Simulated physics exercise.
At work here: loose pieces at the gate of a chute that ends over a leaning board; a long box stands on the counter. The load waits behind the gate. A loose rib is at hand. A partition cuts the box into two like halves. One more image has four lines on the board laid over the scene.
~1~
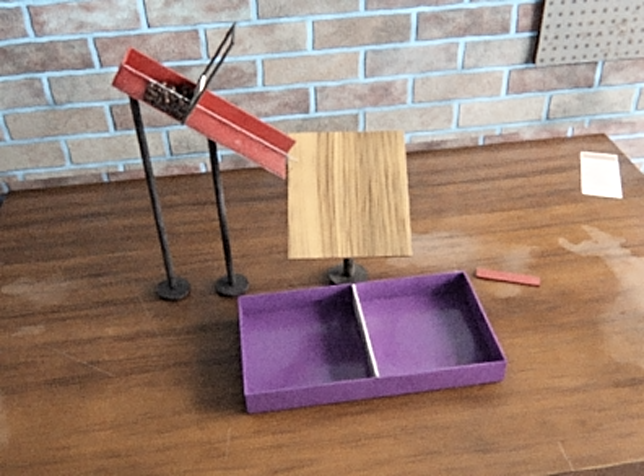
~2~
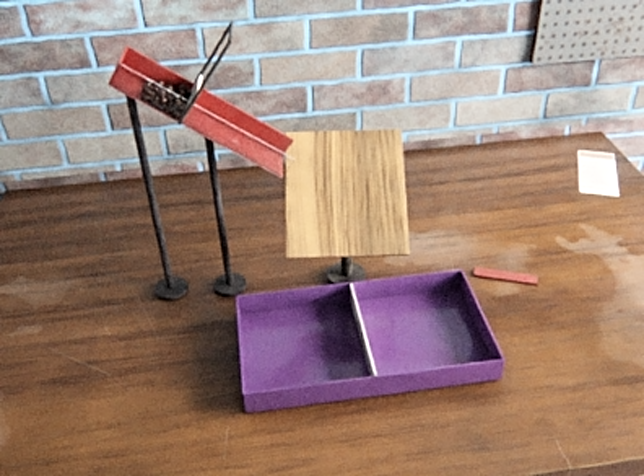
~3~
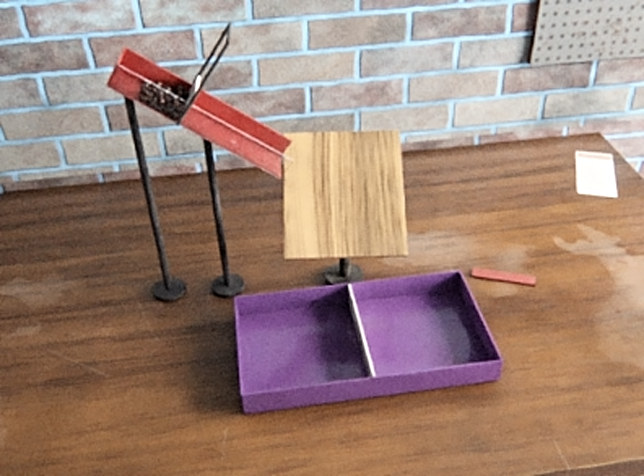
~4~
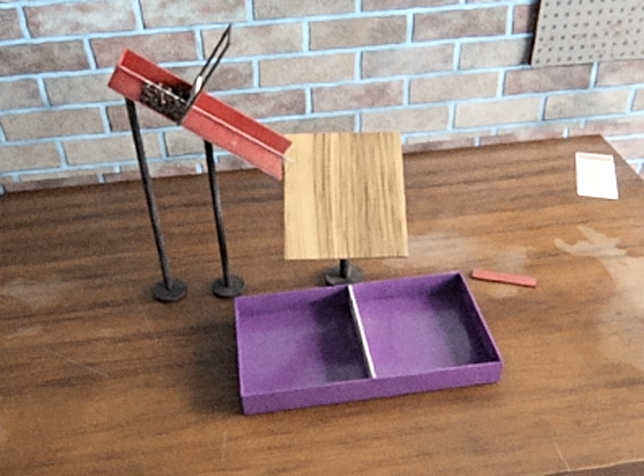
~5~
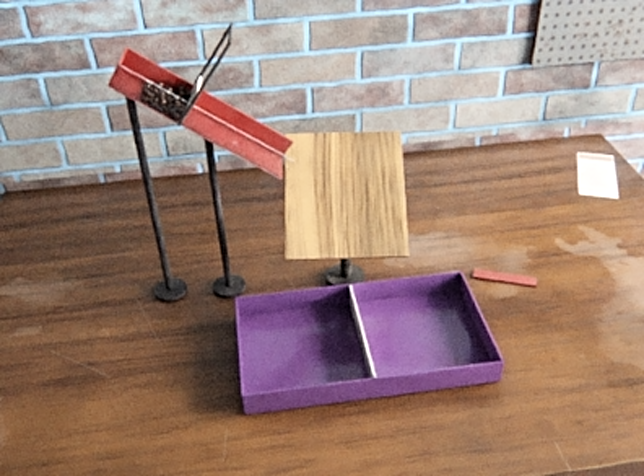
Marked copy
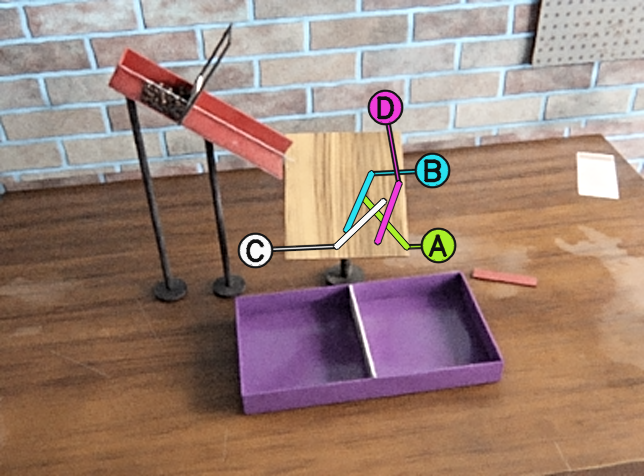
A divided purple box sitting on a wooden table below a raised red chute and a leaning wooden board, nothing visibly moving.
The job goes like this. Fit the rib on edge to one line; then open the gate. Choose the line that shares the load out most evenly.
Line D.
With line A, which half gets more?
More lands on the right.
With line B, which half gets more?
Left.
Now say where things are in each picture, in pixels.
The first frame shows load behind the gate at (171, 96), chocolate balls; lip of the chute at (284, 168), sloping fairly steeply.
The second frame shows middle of the board at (345, 191), tilted fairly steeply; middle of its low edge at (348, 256); of its high edge at (343, 131).
The third frame shows front corners of the box at (242, 395) and (502, 360); front end of its middle wall at (374, 377); gate still shut at (195, 88).
The fourth frame shows middle of the load at (167, 97); lip at (281, 169).
The fifth frame shows middle of the load at (167, 97); lip at (281, 168).
On the marked copy, line A from (363, 197) to (406, 246); line B from (371, 173) to (346, 230); line C from (383, 201) to (336, 246); line D from (398, 183) to (377, 241).
With A, of what is caught, a small part in the left half, nearly all in the right.
With B, of what is caught, most in the left half, about a quarter in the right.
With C, of what is caught, most in the left half, a small part in the right.
With D, of what is caught, about half in the left half, about half in the right.
